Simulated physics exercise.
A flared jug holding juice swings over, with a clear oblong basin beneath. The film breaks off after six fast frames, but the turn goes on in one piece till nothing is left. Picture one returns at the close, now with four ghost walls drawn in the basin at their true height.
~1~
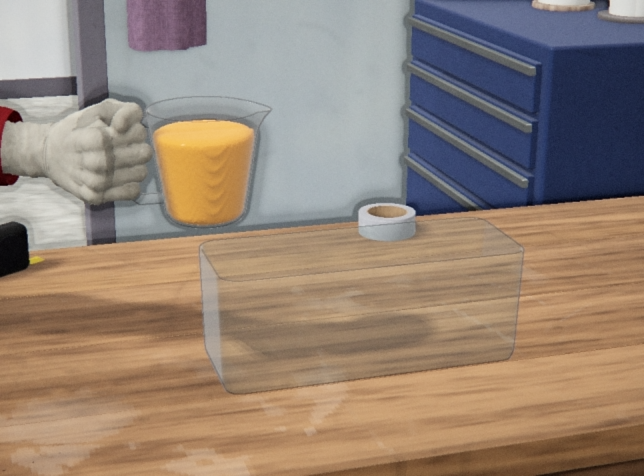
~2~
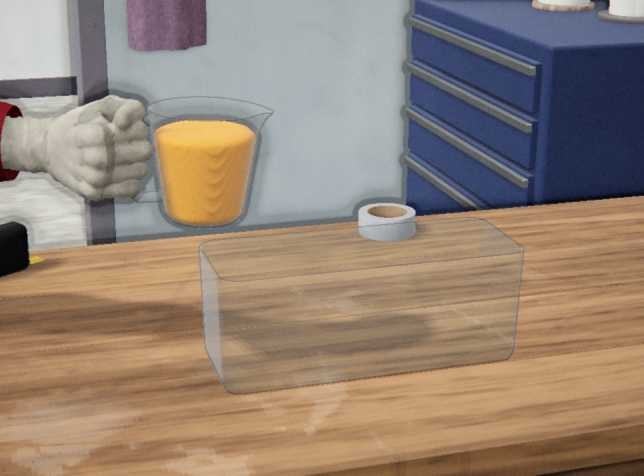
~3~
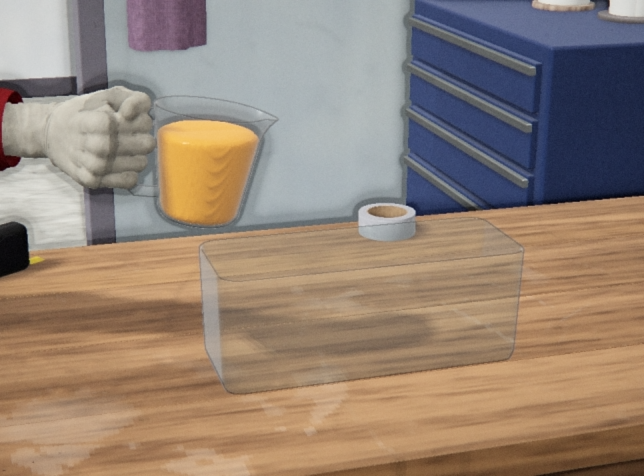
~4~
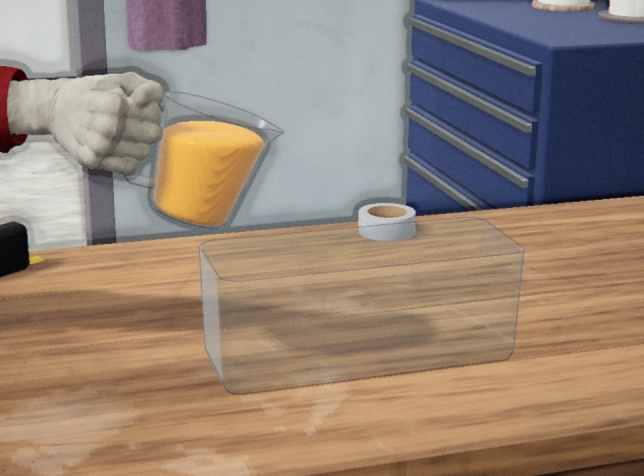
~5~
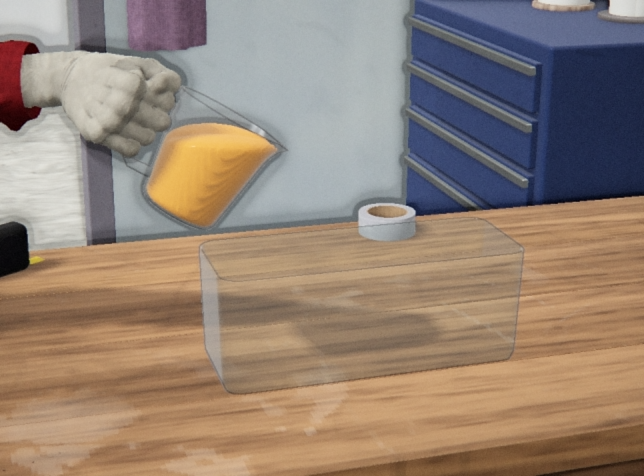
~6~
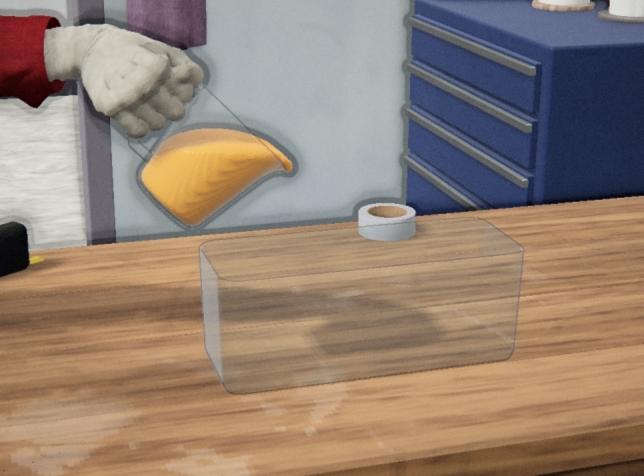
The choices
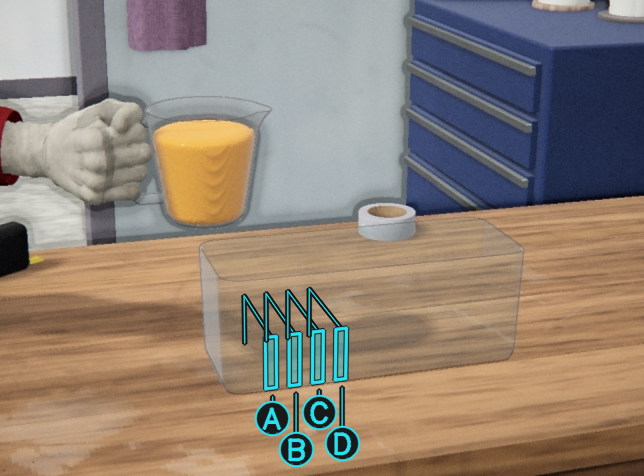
A gloved hand tilting a flared jug of orange juice rightward above a clear oblong basin, the juice just cresting the lip.
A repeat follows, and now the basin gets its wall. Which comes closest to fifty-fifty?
Slot C.
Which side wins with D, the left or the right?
The left one.
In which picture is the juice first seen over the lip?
In picture 6.
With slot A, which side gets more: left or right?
More ends on the right.
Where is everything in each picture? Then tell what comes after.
The first frame shows upright, lip at (270, 108); basin from (222, 393) to (512, 356); nothing has left yet.
The second frame shows tipped about 2°, lip at (272, 110); nothing has left yet.
The third frame shows tipped about 8°, lip at (276, 118); nothing has left yet.
The fourth frame shows tipped about 19°, lip at (282, 131); nothing has left yet.
The fifth frame shows tipped about 31°, lip at (286, 148); nothing has left yet.
The sixth frame shows tipped about 46°, lip at (286, 169); juice is over the lip, down to (286, 169).
On the marked copy, A at (272, 396); B at (296, 393); C at (319, 390); D at (342, 387).
If A is chosen, about 3 % ends left of the wall and 97 % right of it.
If B is chosen, about 13 % ends left of the wall and 86 % right of it.
If C is chosen, about 50 % ends left of the wall and 49 % right of it.
If D is chosen, about 80 % ends left of the wall and 18 % right of it.
